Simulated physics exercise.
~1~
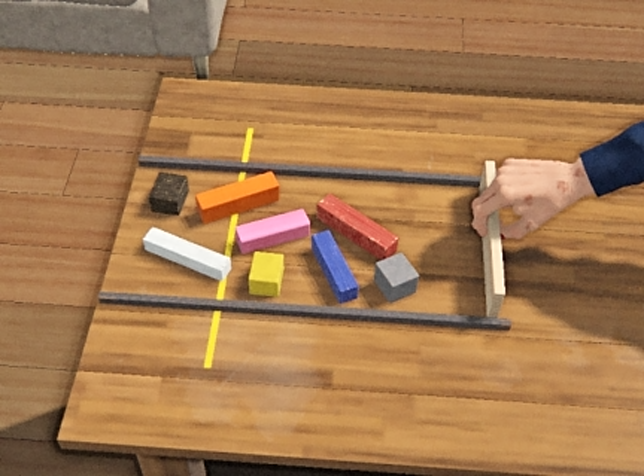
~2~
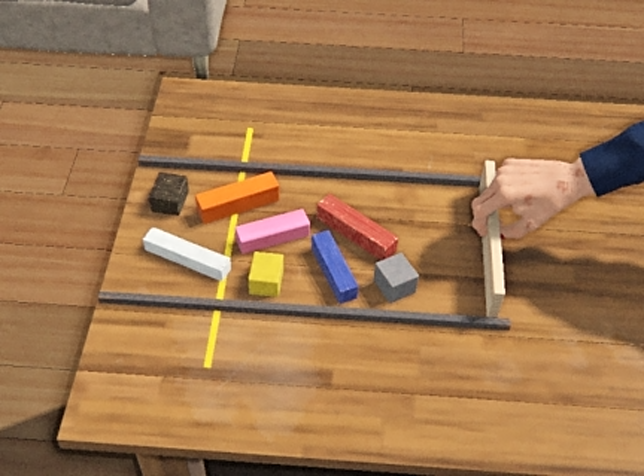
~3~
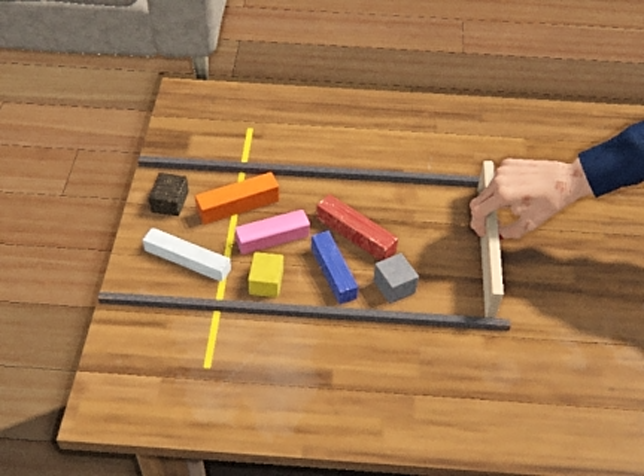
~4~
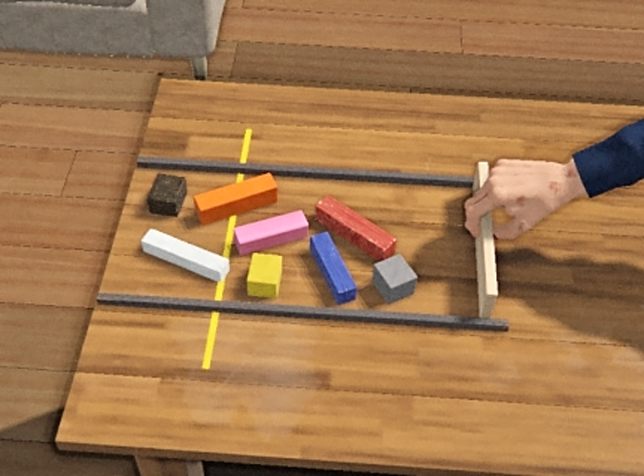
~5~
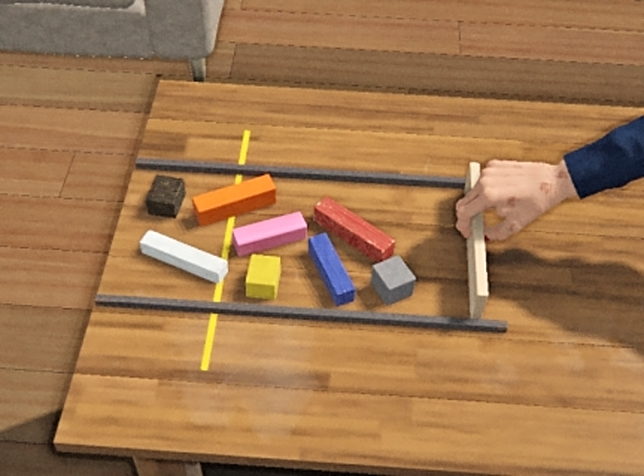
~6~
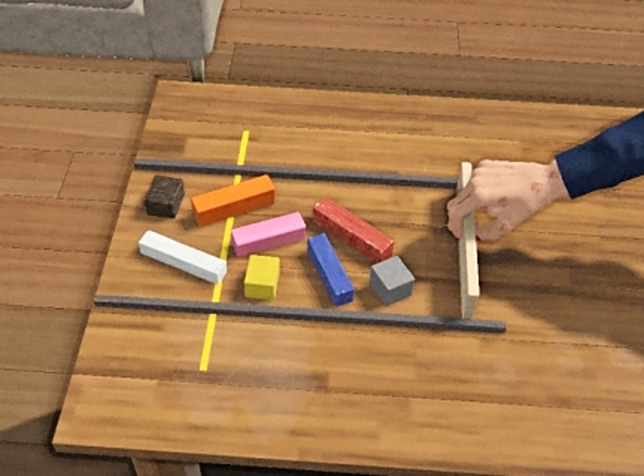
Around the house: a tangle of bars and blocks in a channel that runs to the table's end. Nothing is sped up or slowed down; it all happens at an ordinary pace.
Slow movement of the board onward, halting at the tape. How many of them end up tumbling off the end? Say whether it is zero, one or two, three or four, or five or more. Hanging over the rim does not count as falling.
I would say zero.
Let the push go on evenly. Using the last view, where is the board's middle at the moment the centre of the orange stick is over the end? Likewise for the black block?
(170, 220) and (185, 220), more or less.
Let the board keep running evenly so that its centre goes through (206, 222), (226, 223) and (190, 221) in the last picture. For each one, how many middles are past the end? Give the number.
That makes 1, 0, 1.
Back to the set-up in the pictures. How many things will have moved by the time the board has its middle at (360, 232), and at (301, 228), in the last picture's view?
One spot: 3. Other spot: 6.
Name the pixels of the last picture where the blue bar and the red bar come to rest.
The blue bar ends at (181, 264) and the red bar at (221, 208).
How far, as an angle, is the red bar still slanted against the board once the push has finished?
The angle is some 0°.
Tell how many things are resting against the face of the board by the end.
That makes 2.
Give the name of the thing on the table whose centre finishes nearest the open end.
Closest at the end: The white bar.
Soon after, none off yet; black block at rest near (165, 197); white bar at rest near (183, 257); orange stick at rest near (234, 201).
After that, none off yet; black block moving near (159, 197); white bar displaced a little near (136, 250); orange stick displaced a little near (205, 203).
In the end, the number that fall off is zero.
